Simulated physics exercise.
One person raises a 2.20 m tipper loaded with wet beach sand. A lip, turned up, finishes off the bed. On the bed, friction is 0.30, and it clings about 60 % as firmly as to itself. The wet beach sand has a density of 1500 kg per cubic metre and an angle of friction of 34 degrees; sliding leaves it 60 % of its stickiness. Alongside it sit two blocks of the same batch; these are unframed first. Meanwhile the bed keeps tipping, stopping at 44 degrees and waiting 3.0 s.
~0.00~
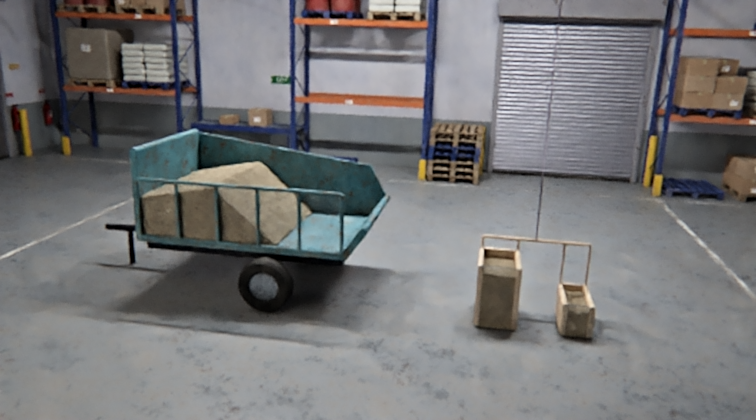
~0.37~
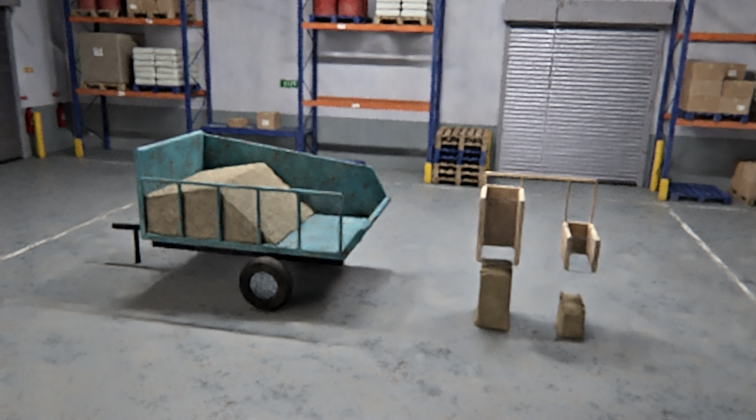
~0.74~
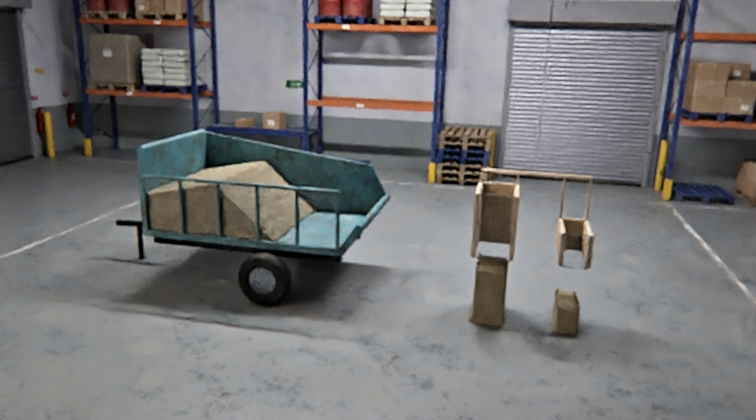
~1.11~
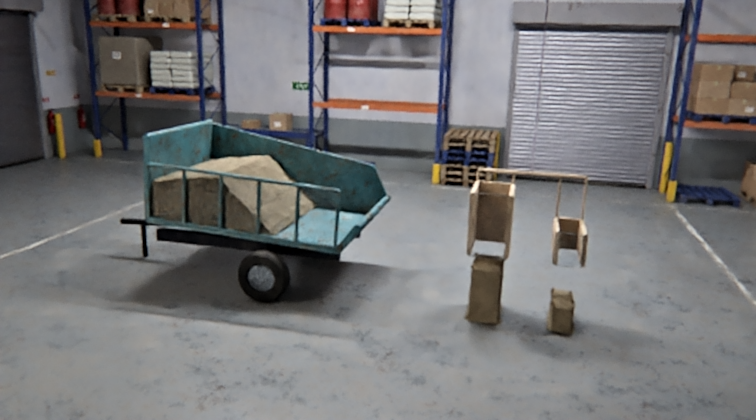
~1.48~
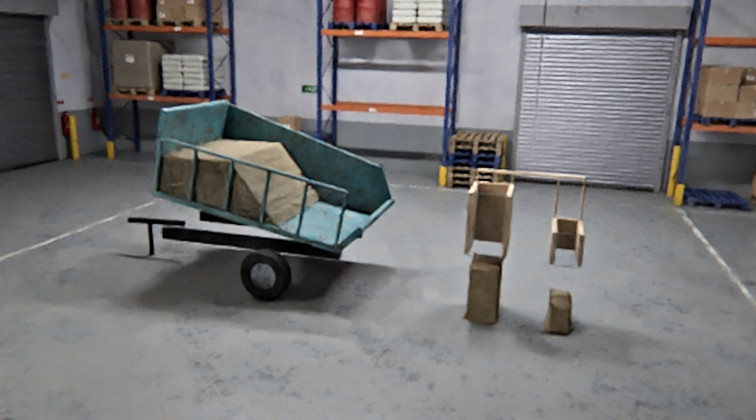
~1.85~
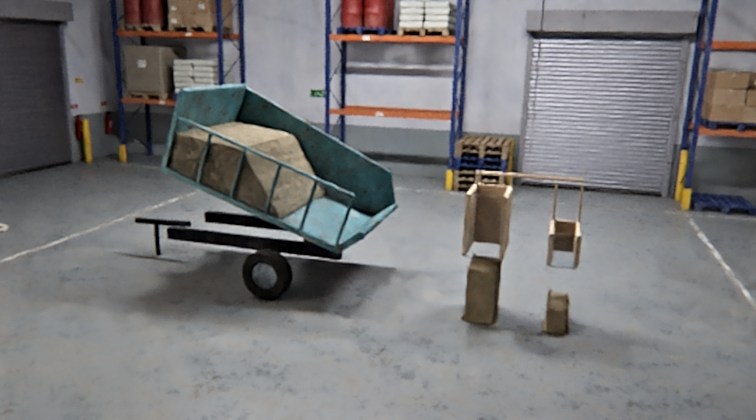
A teal trailer bed of sand tilts up at its left end after molds lift off two blocks.
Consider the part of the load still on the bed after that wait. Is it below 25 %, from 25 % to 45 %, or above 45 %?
Above 45 %.
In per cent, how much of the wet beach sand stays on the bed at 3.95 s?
Measured share: Around 60 %.
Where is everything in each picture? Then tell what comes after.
In the first frame, top of the high end at (136, 152), tilt 0 degrees; front end of the wet beach sand at (272, 241); test blocks 58 cm, 27 cm high (left to right).
In the second frame, top of the high end at (141, 153), tilt 0 degrees; front end of the wet beach sand at (272, 241); test blocks 58 cm, 27 cm high (left to right).
In the third frame, top of the high end at (143, 150), tilt 0 degrees; front end of the wet beach sand at (271, 237); test blocks 58 cm, 27 cm high (left to right).
In the fourth frame, top of the high end at (150, 138), tilt 3 degrees; front end of the wet beach sand at (270, 231); test blocks 58 cm, 27 cm high (left to right).
In the fifth frame, top of the high end at (166, 114), tilt 11 degrees; front end of the wet beach sand at (274, 222); test blocks 58 cm, 27 cm high (left to right).
In the sixth frame, top of the high end at (185, 94), tilt 19 degrees; front end of the wet beach sand at (278, 214); test blocks 58 cm, 27 cm high (left to right).
By 2.47 s, the tilt is 32 degrees and 100 % is on the bed.
By 3.21 s, the tilt is 44 degrees and 100 % is on the bed.
By 3.95 s, the tilt is 44 degrees and 60 % is on the bed.
By 4.69 s, the tilt is 44 degrees and 53 % is on the bed.
By 6.19 s, at the end, the tilt is 44 degrees and 53 % is on the bed.
